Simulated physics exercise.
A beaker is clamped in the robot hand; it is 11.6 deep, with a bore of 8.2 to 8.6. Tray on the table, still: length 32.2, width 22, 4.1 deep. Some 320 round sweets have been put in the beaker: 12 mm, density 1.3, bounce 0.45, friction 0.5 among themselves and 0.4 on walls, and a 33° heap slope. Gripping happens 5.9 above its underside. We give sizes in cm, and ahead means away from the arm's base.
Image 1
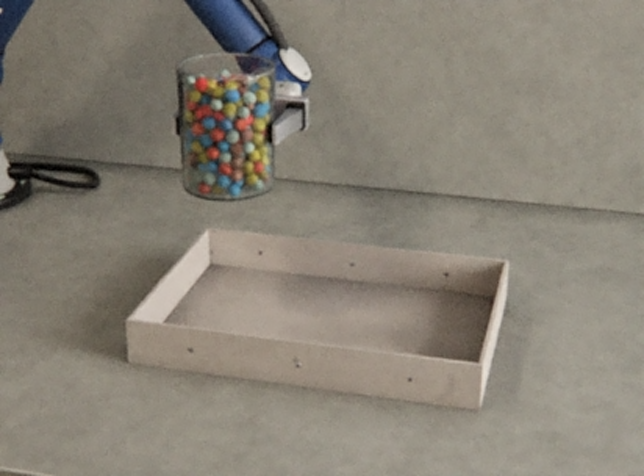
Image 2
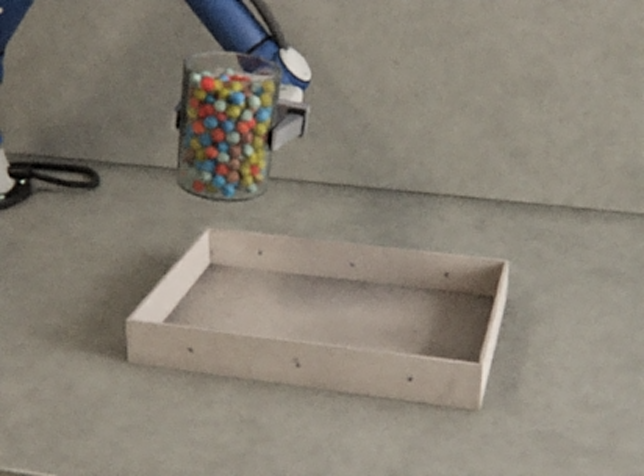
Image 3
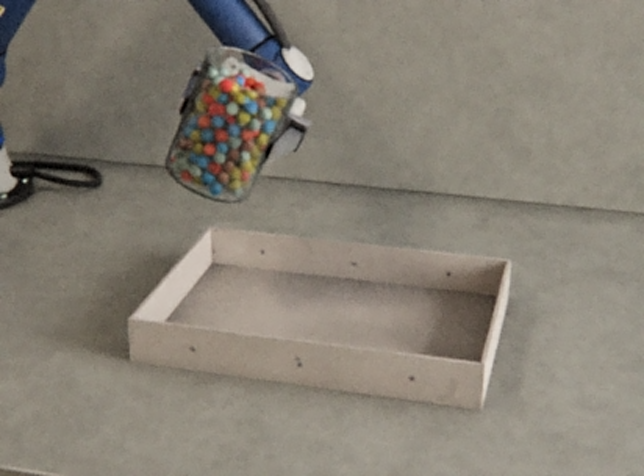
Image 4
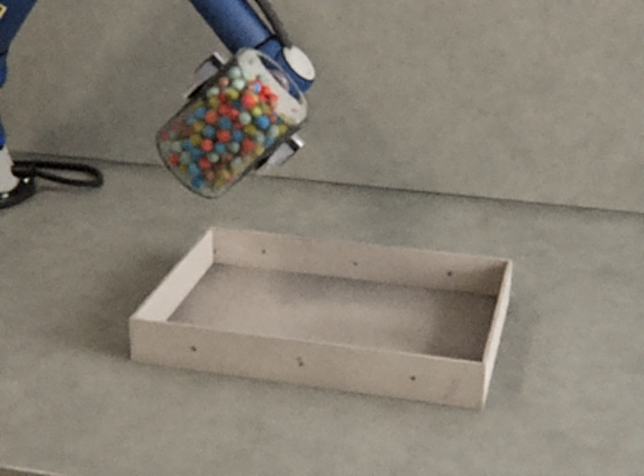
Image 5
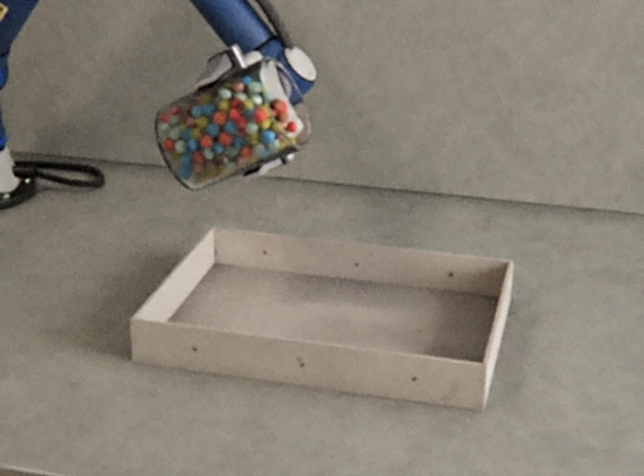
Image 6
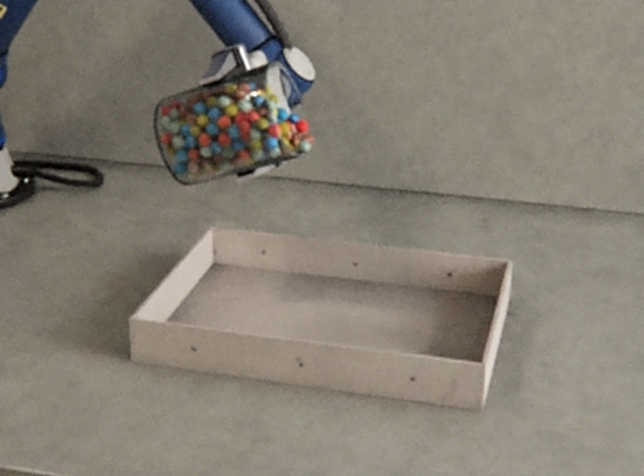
To begin with, a blue robot arm holds a clear beaker of colourful round sweets upright above an empty, shallow tray on a grey table. The arm then tilts the beaker steadily to the right until it lies nearly on its side, and the sweets shift toward its open mouth.
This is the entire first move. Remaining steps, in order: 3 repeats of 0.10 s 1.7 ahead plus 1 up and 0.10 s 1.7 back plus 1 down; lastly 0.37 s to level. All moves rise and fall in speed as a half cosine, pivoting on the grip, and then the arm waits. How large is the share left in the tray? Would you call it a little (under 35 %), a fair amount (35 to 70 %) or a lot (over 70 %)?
I would call it a little, under 35 %.
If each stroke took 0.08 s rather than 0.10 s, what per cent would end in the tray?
In that case around 35 per cent.
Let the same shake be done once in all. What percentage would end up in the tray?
In that case, some 10 per cent.
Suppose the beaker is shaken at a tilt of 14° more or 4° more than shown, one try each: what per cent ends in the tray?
It would be around 50 and 30 per cent.
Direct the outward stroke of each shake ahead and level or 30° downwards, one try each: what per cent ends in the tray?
Roughly 20 per cent, then 10 per cent.
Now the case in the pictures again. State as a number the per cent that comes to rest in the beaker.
Around 75 in a hundred.
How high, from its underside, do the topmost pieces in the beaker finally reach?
Height at rest: About 9.5 centimetres.
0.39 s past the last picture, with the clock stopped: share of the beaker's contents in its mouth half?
Share in the mouth half: About 50 %.
Then, 0.39 s after the last picture, tilted 69° forward, highest piece 22 above the table; 277 in the beaker, 24 in the tray, 15 in flight or on a rim.
Then, 0.78 s after the last picture, tilted 37° forward, highest piece 23 above the table; 236 in the beaker, 76 in the tray, 4 in flight or on a rim.
Then, 1.17 s after the last picture, level, highest piece 24 above the table; 235 in the beaker, 81 in the tray.
Then, 2.22 s after the last picture, level, highest piece 24 above the table; 235 in the beaker, 81 in the tray.
Final count, 235 in the beaker, 81 in the tray. That is 26 % in the tray.
